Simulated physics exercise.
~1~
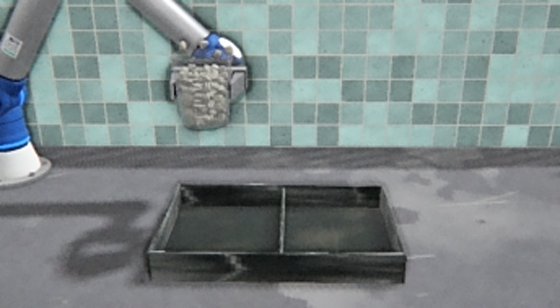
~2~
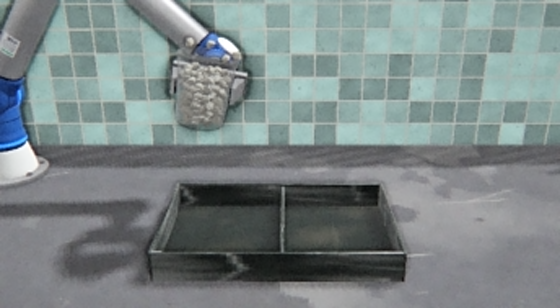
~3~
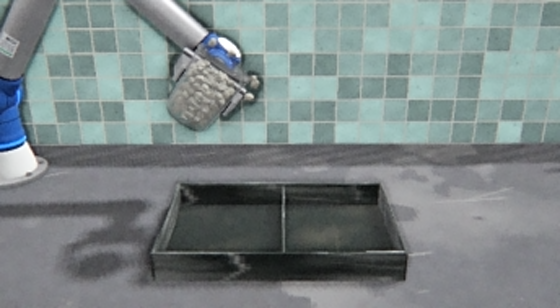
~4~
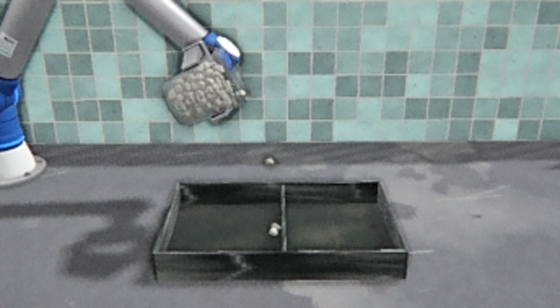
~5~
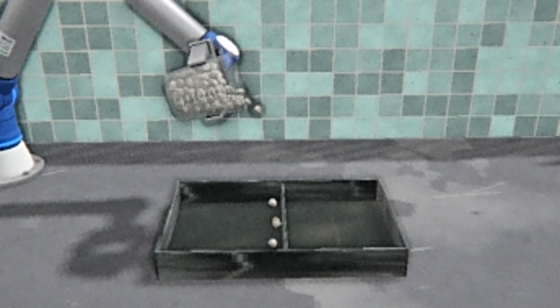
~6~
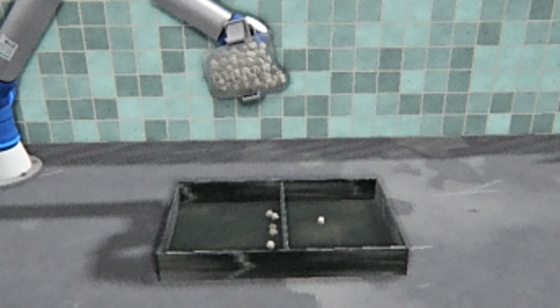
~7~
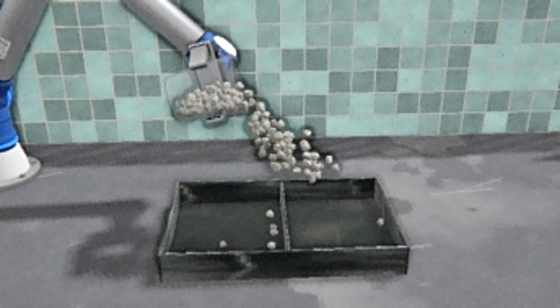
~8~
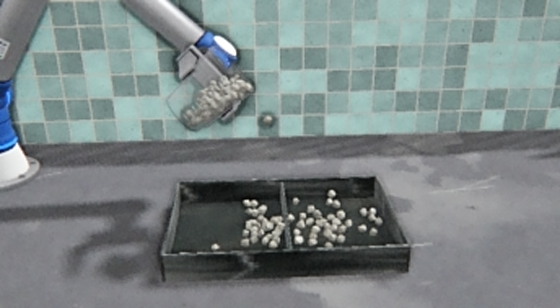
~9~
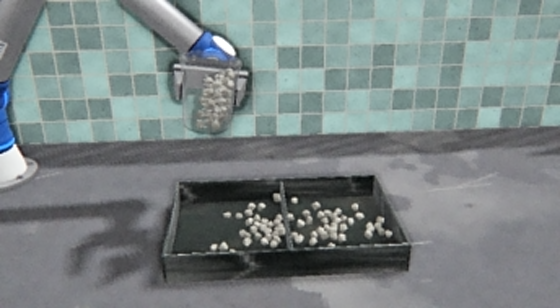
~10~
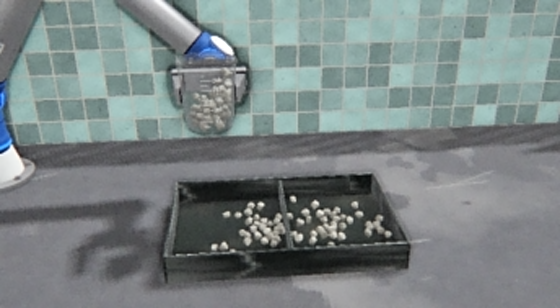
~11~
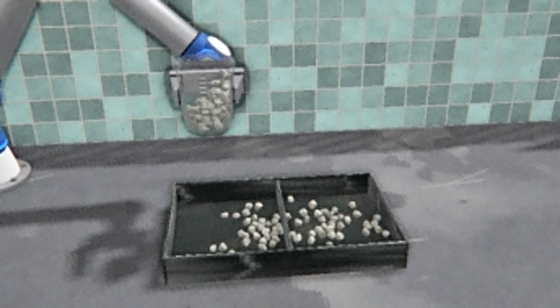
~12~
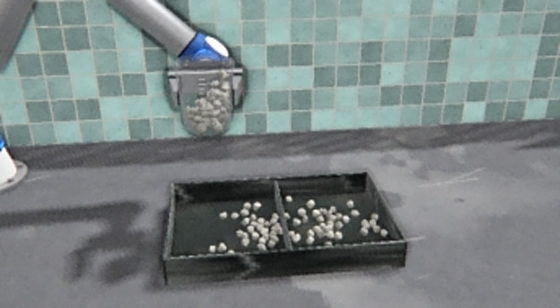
A robot arm tips a beaker, spills pebbles into both tray parts, then rights it.
